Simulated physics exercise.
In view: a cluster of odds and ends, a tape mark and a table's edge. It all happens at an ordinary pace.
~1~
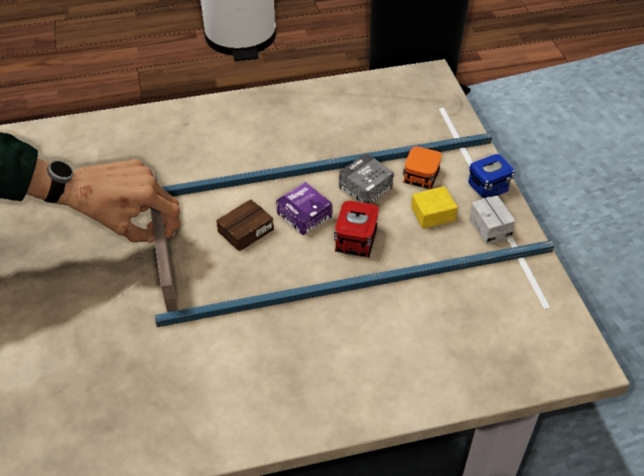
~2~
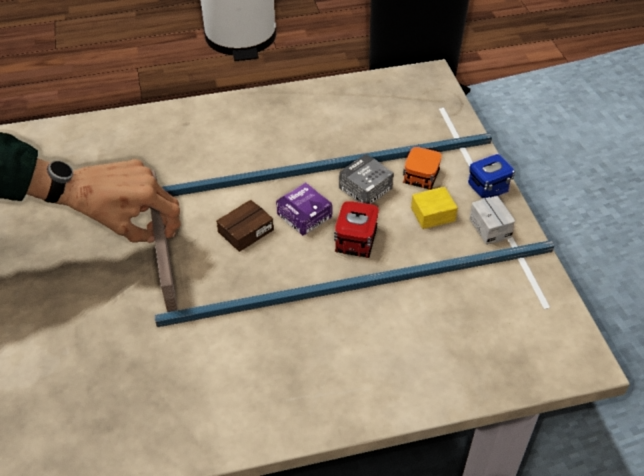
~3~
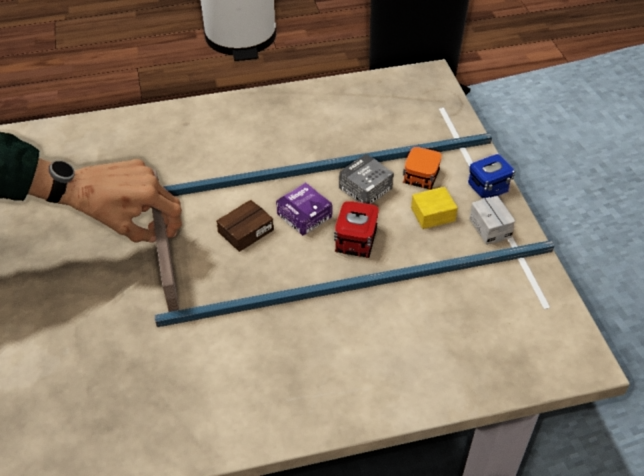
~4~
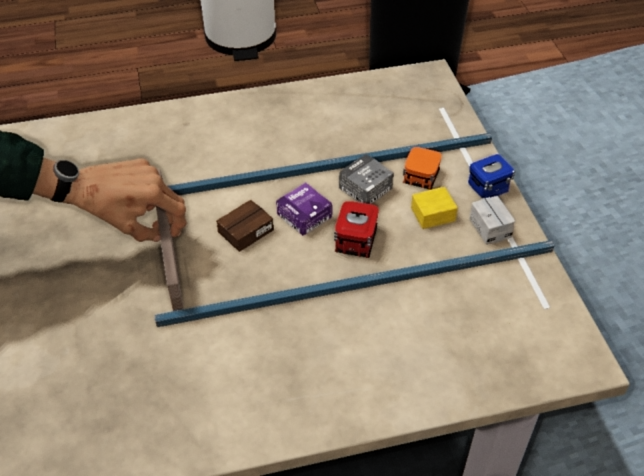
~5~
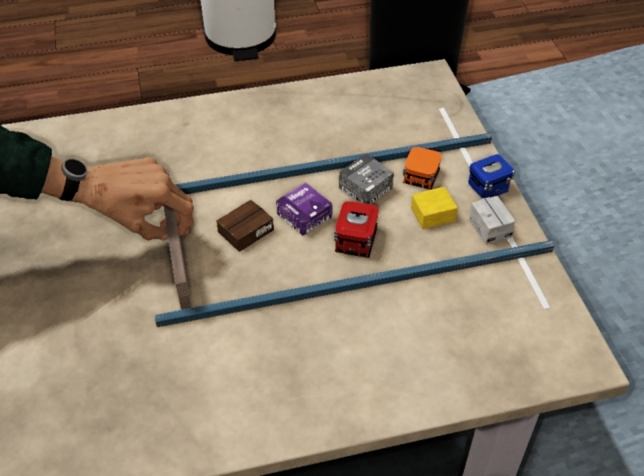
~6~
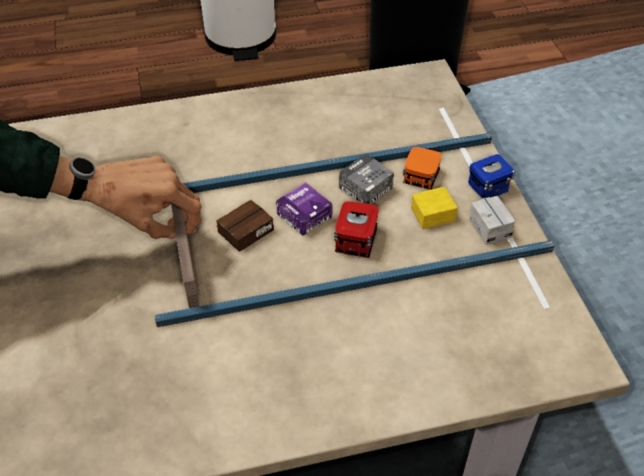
Hand holding a board upright between two blue rails, then sliding it slightly right towards small coloured boxes that stay still.
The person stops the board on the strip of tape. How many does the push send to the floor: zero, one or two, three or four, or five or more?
Here the number that fall off is five or more.
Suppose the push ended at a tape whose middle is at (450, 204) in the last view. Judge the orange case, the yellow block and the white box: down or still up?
The orange case drops off; the yellow block survives; the white box stays on.
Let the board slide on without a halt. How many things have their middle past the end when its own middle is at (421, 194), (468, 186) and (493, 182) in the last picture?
It would be 1, 5 and 5.
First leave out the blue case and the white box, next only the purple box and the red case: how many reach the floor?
First 3, then 3.
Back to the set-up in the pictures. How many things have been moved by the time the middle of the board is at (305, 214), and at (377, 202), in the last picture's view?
At the one place 5, at the other 6.
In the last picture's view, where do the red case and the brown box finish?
Near (529, 217) and (509, 188).
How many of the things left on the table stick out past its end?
It comes to 3.
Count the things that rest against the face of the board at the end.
In contact: 3.
Soon after, none off yet; blue case at rest near (490, 177); white box at rest near (492, 220); orange case displaced about its own width near (440, 162).
In the end, the number that fall off is five or more; gone, grey box, yellow block, orange case, white box and blue case.
